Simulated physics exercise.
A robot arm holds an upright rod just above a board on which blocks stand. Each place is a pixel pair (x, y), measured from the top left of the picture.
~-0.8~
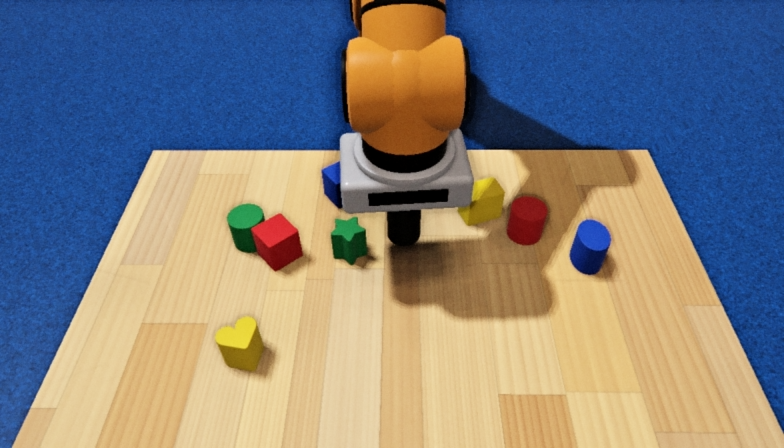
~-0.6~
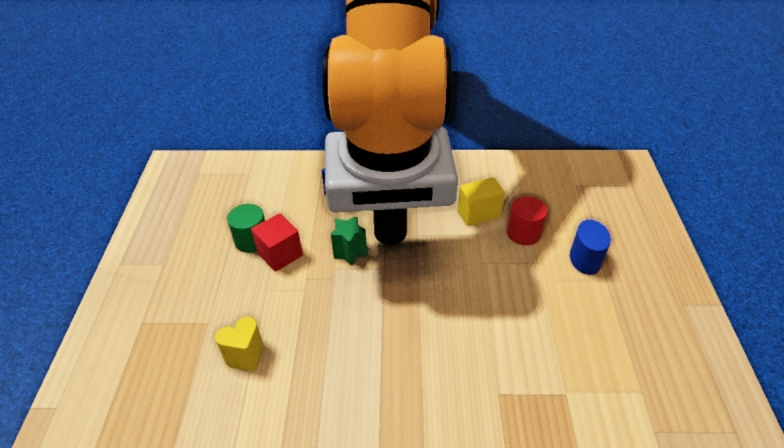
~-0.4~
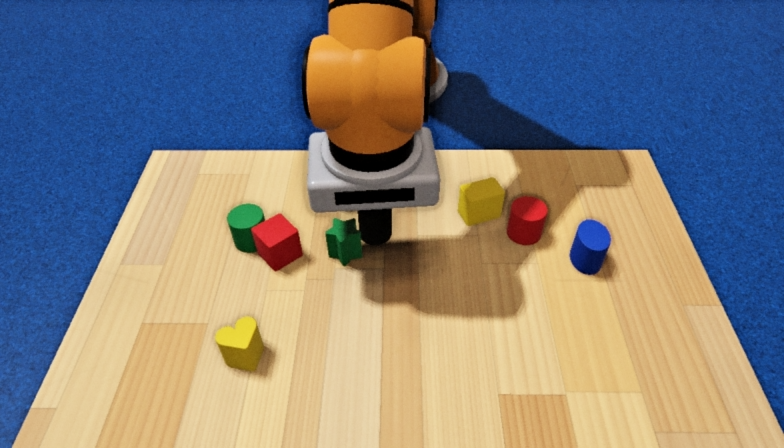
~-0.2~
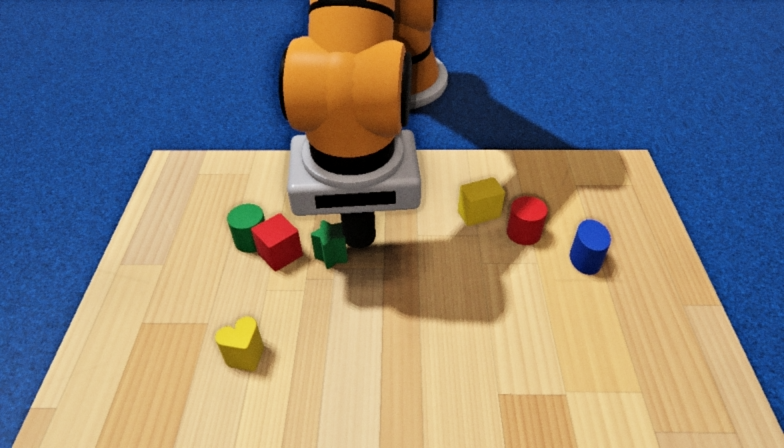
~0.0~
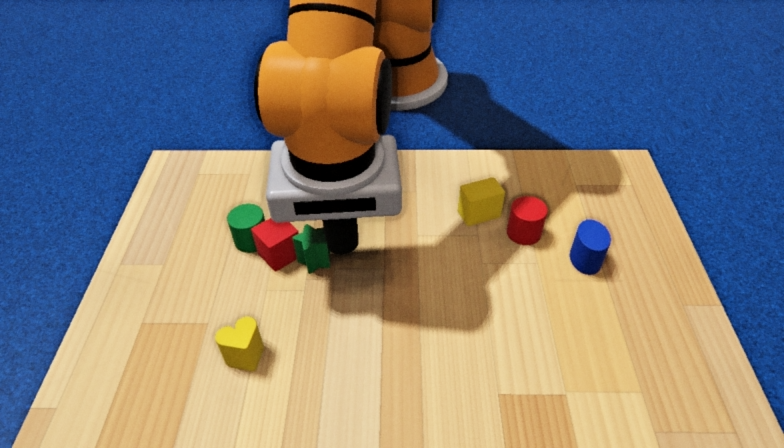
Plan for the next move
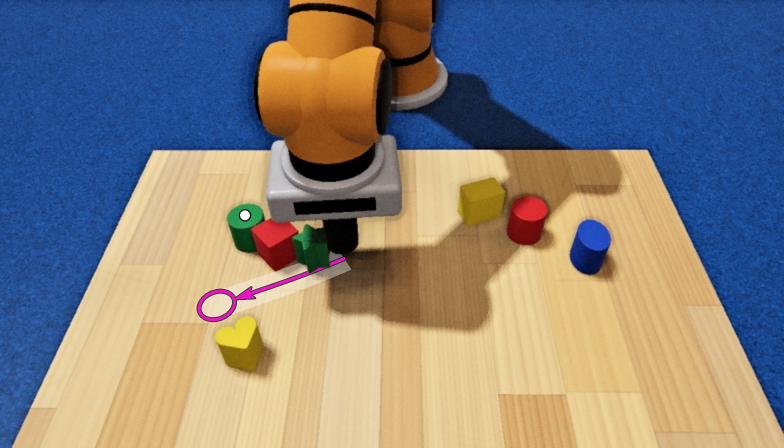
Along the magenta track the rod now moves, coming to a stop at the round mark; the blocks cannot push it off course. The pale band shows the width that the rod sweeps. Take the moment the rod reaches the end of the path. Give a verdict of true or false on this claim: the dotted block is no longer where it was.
The statement is true.
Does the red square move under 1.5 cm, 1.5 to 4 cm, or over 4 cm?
The over 4 cm band.
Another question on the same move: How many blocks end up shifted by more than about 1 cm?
Blocks displaced: At least 3.
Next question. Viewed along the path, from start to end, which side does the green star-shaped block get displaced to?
To the path's right.
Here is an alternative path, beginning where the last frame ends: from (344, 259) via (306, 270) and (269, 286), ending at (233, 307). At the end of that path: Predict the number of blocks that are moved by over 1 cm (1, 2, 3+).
Moved: More than two.
The drawn path runs straight from (344, 259) to (217, 305); the dot is on the green disc.
What follows on the original path. One third of the way, rod at (301, 259); green disc at (232, 211); red square at (241, 234), turned 20° clockwise; green star-shaped block at (269, 249).
Two thirds of the way, rod at (256, 274); green disc at (230, 210); red square at (215, 238), turned 75° clockwise; green star-shaped block at (223, 265).
At the end, rod at (211, 289); yellow heart block not moved; green disc at (230, 210); red square at (204, 238), turned 110° clockwise; green star-shaped block at (185, 268), turned 35° clockwise.
